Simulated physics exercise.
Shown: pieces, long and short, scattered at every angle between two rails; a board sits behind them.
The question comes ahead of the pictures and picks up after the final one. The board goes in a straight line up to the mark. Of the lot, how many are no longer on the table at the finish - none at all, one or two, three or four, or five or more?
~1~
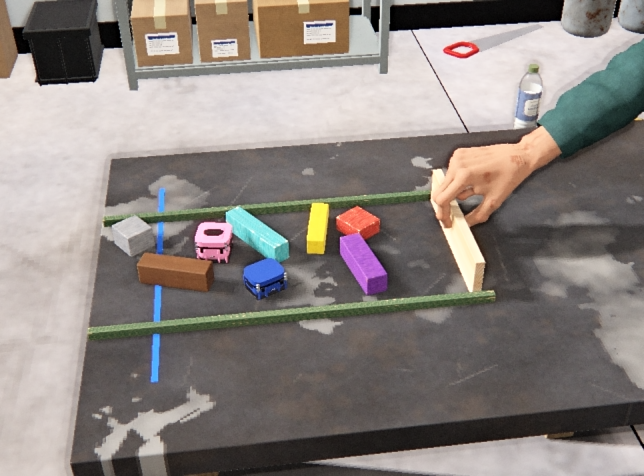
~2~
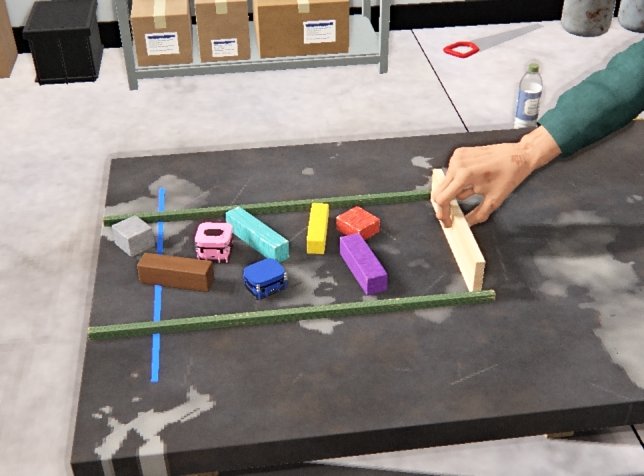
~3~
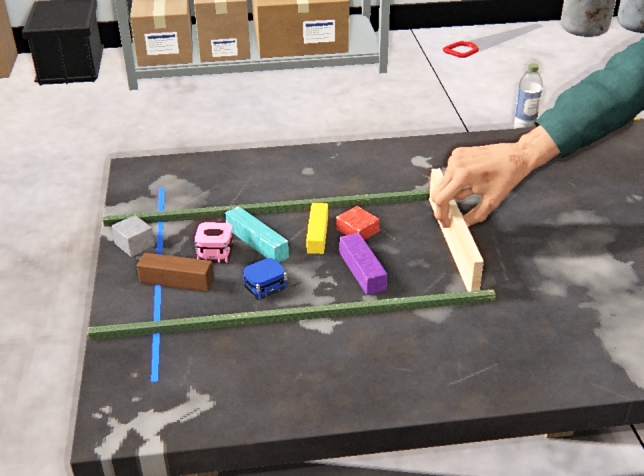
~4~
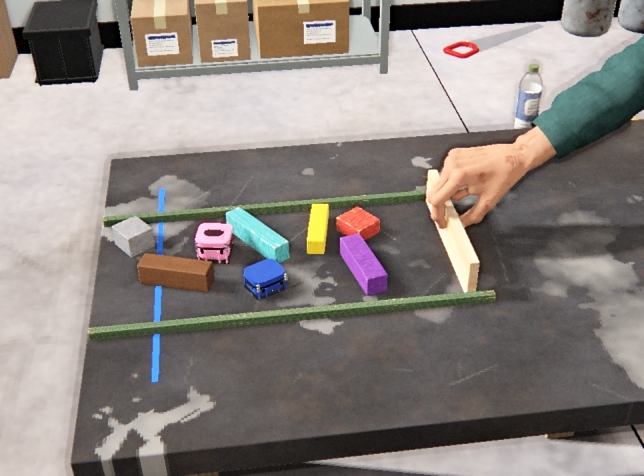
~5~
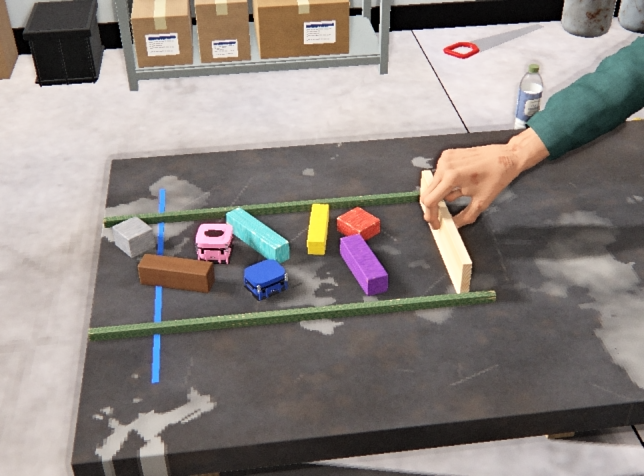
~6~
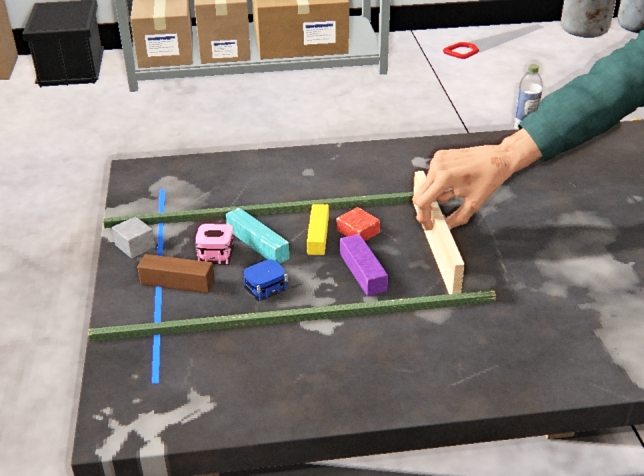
By the finish, three or four are off it.
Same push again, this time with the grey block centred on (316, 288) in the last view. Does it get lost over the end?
It remains in place.
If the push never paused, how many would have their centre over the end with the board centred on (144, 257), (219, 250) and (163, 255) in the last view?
The numbers are 4, 0 and 3.
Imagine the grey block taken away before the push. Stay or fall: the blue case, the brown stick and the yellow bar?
Taking them one by one, the blue case holds its spot, the brown stick drops away and the yellow bar holds its spot.
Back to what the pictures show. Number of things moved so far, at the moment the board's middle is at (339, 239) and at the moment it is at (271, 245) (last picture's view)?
Counts: 3 / 6.
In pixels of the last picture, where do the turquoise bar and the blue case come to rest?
In the last picture the first middle sits at (104, 257) and the other at (117, 293).
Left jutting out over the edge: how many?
I get 1.
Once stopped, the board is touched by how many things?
The count in contact is 2.
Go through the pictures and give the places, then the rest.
Grey block (133, 236); brown stick (176, 272); pink case (215, 243); board (456, 229); tape (159, 271), in the first picture.
Brown stick (176, 272); purple bar (363, 263), in the second picture.
Pink case (214, 243); red block (358, 224), in the third picture.
Grey block (134, 236); board (451, 229), in the fourth picture.
Brown stick (177, 273); blue case (265, 280), in the fifth picture.
Grey block (134, 237); brown stick (177, 274); pink case (215, 244); board (436, 231); tape (159, 272), in the sixth picture.
Early on, none off yet; grey block at rest near (134, 237); brown stick at rest near (177, 274); pink case at rest near (215, 244).
A while later, none off yet; grey block at rest near (134, 237); brown stick at rest near (177, 274); pink case travelled about its own width near (192, 248).
Further along, none off yet; grey block travelled a little near (115, 240); brown stick travelled about its own width near (105, 283); pink case travelled well along near (122, 260).
Finally, the number that fall off is three or four; lost, pink case, brown stick and grey block.
